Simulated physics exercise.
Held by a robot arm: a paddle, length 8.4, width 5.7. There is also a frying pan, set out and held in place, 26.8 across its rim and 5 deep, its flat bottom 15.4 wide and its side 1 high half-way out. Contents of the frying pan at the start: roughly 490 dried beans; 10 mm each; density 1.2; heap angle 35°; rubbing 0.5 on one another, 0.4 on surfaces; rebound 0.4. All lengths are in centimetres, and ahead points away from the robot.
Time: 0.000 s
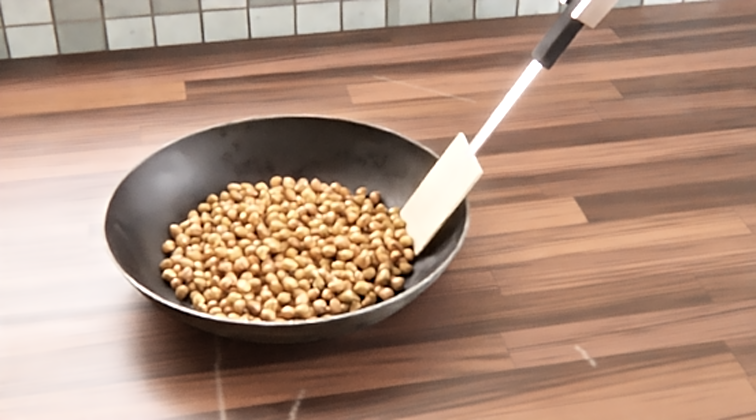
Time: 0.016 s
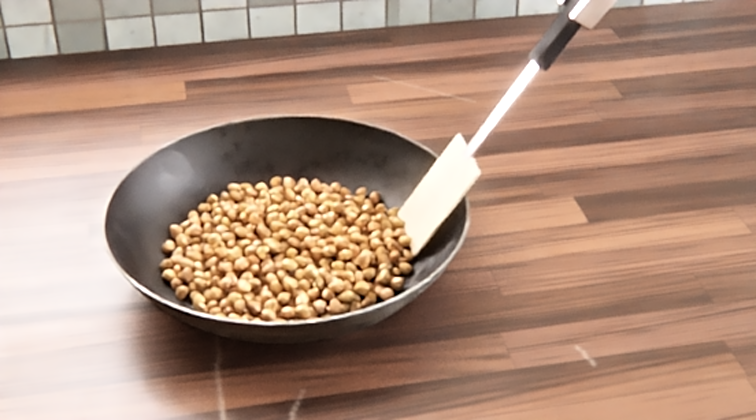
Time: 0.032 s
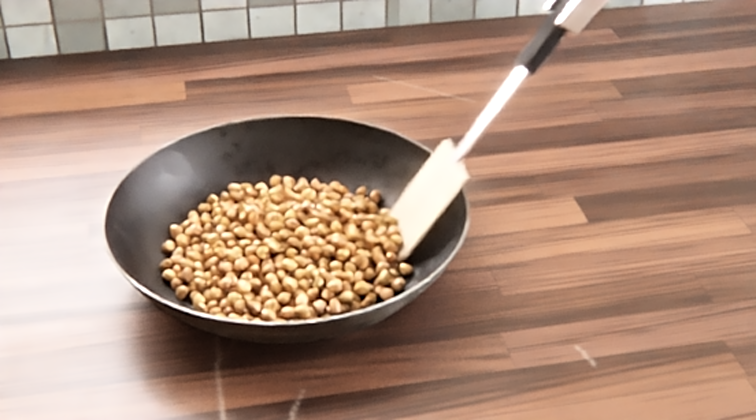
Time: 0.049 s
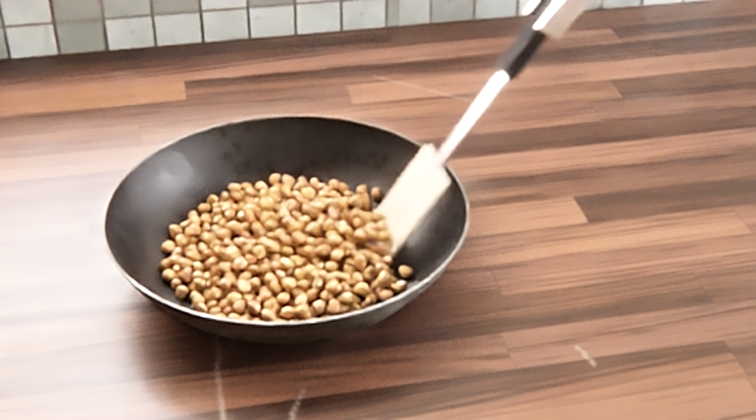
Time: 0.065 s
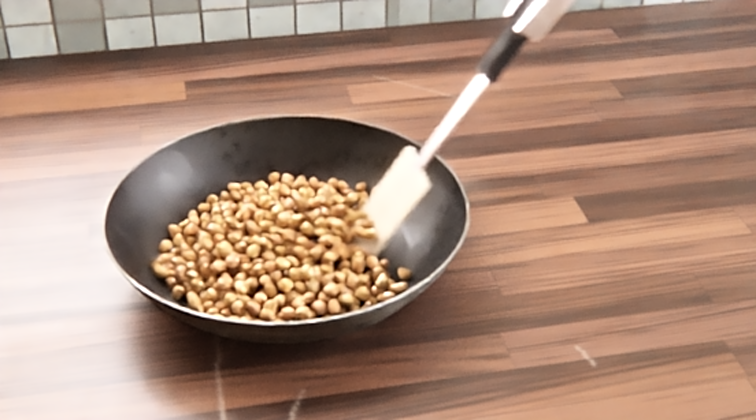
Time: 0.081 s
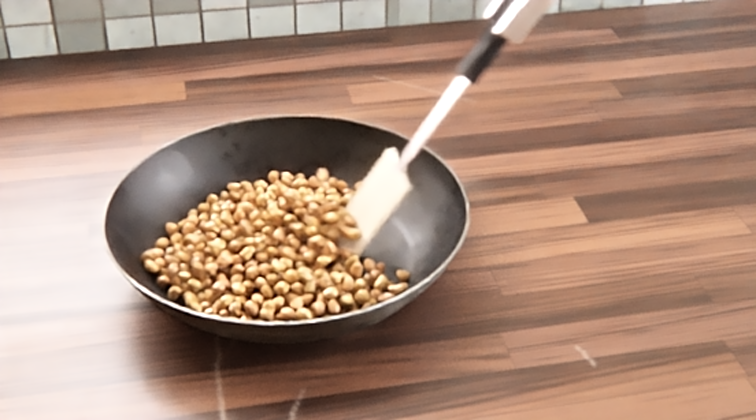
At the start, a pale flat paddle on a metal handle rests against the right side of a heap of brown beans in a dark frying pan on a wooden worktop. The paddle then slides left into the pan, pushing the beans leftward, bunching them higher and baring some of the pan's right side.
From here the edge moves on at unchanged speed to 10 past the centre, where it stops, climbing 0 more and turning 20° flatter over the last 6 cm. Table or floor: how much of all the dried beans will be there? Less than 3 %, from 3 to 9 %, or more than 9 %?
More than 9 %.
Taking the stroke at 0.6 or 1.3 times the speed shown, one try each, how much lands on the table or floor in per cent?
The two tries give roughly 5 and 15 in a hundred.
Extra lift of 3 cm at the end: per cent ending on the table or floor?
About 15 %.
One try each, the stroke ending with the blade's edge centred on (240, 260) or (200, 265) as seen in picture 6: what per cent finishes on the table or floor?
Around 0 per cent for the first try and 0 per cent for the second.
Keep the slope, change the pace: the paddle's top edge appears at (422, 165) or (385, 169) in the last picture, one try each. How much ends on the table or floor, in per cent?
Estimates: About 10 %, about 15 %.
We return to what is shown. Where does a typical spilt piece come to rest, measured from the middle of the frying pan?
I'd say some 20 centimetres, give or take.
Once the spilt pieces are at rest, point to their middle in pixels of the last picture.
Roughly at (43, 286) in the final view.
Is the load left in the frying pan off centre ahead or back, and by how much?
It sits near 3.5 centimetres ahead of centre.
After 0.13 s, sloping 56°, highest piece 7 above the table; 488 in the frying pan.
After 0.19 s, sloping 50°, highest piece 7 above the table; 488 in the frying pan.
After 0.41 s, sloping 36°, highest piece 6 above the table; 428 in the frying pan, 58 on the table or floor, 2 on the blade or in flight.
After 1.46 s, sloping 36°, highest piece 5 above the table; 428 in the frying pan, 60 on the table or floor.
In the end, 428 in the frying pan, 60 on the table or floor. That is 12 % on the table or floor.
